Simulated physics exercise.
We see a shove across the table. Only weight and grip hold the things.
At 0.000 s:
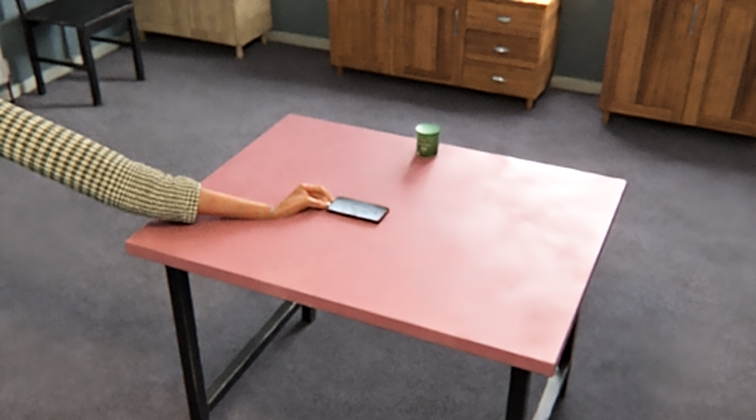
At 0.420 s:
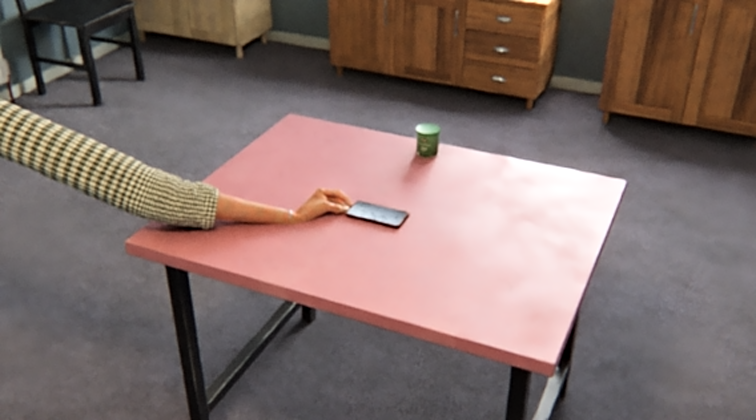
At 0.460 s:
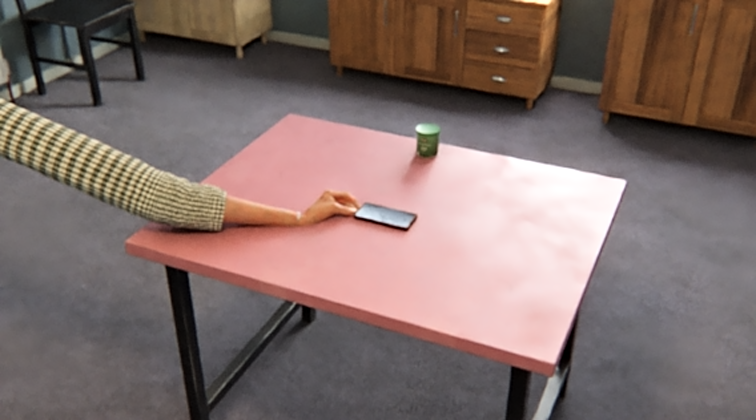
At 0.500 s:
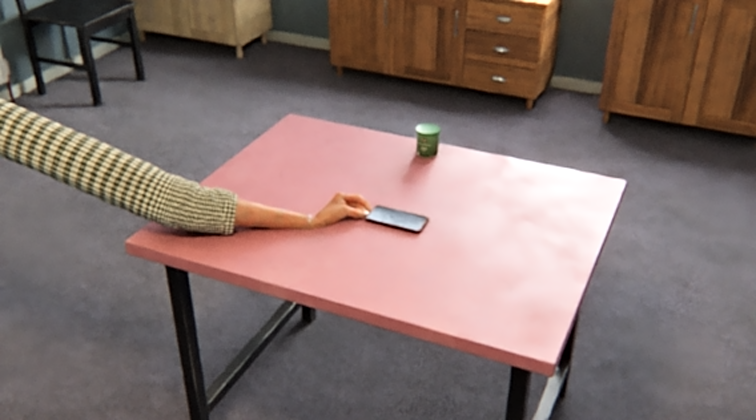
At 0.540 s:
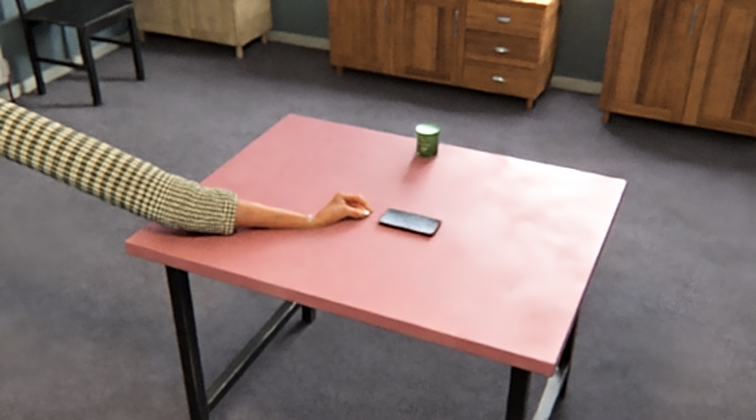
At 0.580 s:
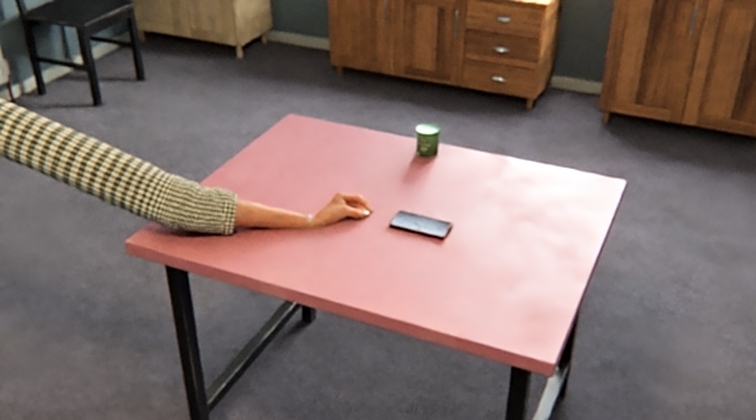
In a grey-floored room with wooden cabinets and a black chair behind, a pink table with dark legs is seen from above by a still camera. A green cup stands near the table's far edge, and a dark phone lies near the middle, touched by a hand in a checked sleeve from the left. The hand pushes the phone a short way rightward and slightly nearer, then stays put as the phone slides a little further.
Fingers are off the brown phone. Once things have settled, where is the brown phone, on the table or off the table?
The brown phone is still on the table.
After 0.68 s, brown phone shifted about its own width near (442, 230).
After 0.78 s, brown phone shifted about its own width near (452, 232).
In the end (1.3 s), moved from the start, brown phone. At the end, from the last picture's camera, brown phone near (453, 232).
